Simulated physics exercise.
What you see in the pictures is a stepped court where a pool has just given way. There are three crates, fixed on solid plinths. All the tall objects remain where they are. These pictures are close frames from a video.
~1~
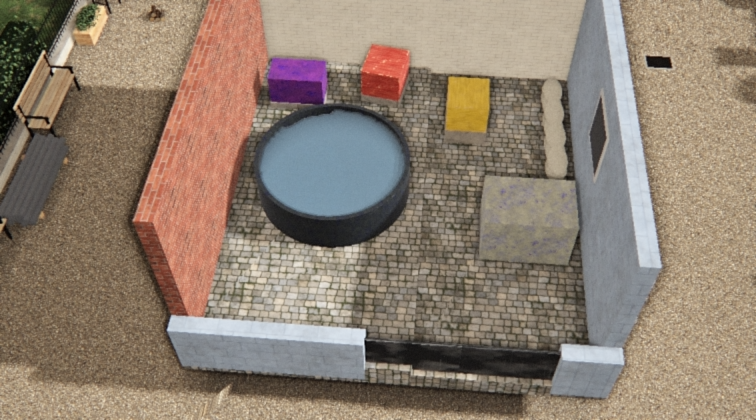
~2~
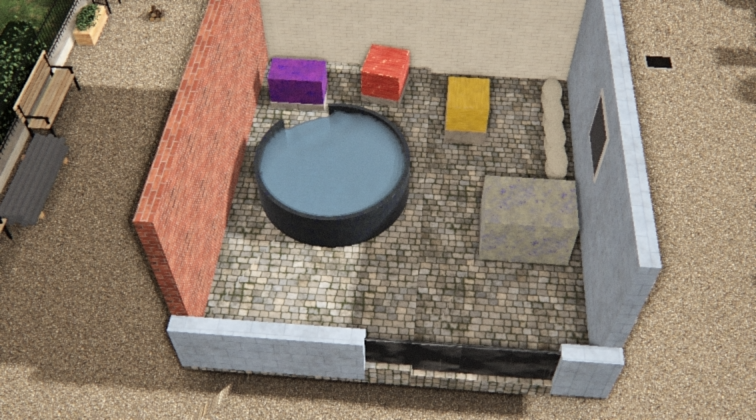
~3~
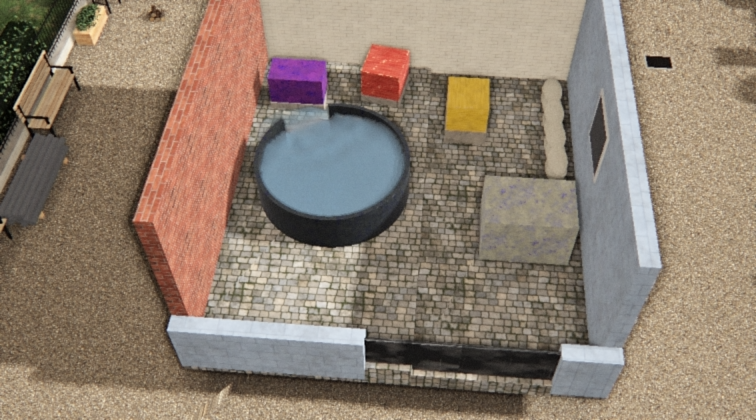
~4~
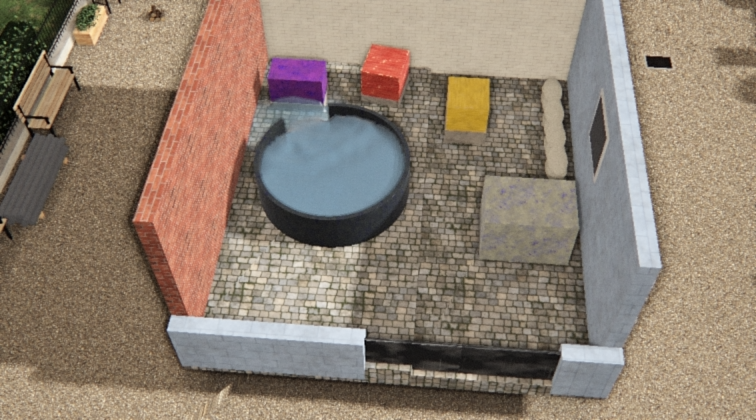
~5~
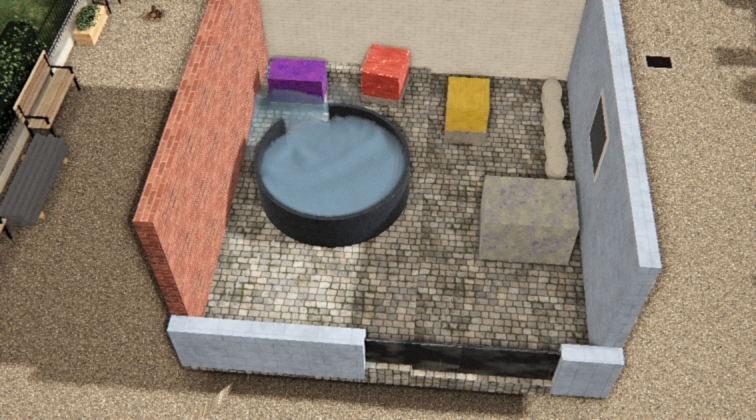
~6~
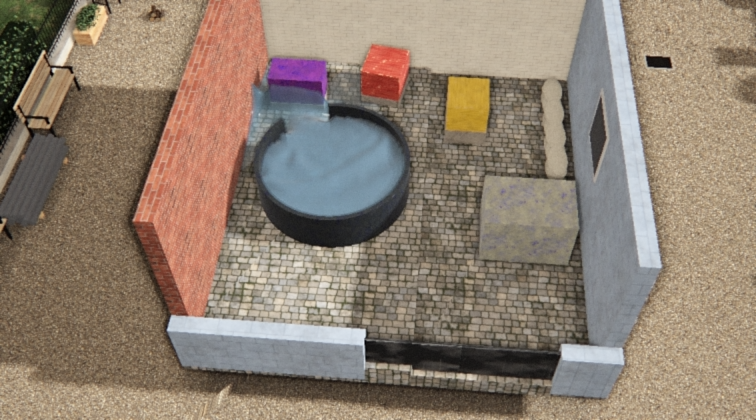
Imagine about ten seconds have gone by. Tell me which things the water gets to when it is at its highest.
As I see it, the yellow crate will have no water on it, the purple crate will have water on it, the red crate will have water on it.
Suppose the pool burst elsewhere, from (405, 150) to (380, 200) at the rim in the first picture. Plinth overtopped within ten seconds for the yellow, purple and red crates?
I'd expect the yellow crate remains untouched, the purple crate remains untouched, and the red crate remains untouched.
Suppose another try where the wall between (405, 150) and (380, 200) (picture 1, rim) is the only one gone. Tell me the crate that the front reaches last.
The one in purple.
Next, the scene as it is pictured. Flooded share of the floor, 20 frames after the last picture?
About 55 in a hundred.
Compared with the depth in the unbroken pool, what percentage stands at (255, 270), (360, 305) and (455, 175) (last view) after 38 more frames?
6, 6, 8 %.
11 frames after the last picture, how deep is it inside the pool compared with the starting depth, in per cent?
About 66 per cent.
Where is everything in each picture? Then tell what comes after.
In the first picture, still water in the round pool at (333, 161).
In the second picture, the front is at a hidden place, out from the gap on the round pool's far side.
In the third picture, water pours out on the round pool's far side and has run to (267, 122).
In the fourth picture, the front is at (257, 107), out from the gap on the round pool's far side.
In the fifth picture, water pours out on the round pool's far side and has run to (262, 88).
In the sixth picture, water pours out on the round pool's far side and has run to (266, 72).
A moment on, water covers 15 % of the floor; the yellow crate not reached, the purple crate water round its plinth, the red crate water round its plinth.
Next, water covers 30 % of the floor; the yellow crate water round its plinth, the purple crate water round its plinth, the red crate water round its plinth.
Then, water covers 55 % of the floor; the yellow crate water round its plinth, the purple crate water round its plinth, the red crate water round its plinth.
Later, water covers 90 % of the floor; the yellow crate water round its plinth, the purple crate water round its plinth, the red crate water round its plinth.
In the end, water covers 95 % of the floor; the yellow crate stayed above the water, the purple crate was topped, the red crate was topped.
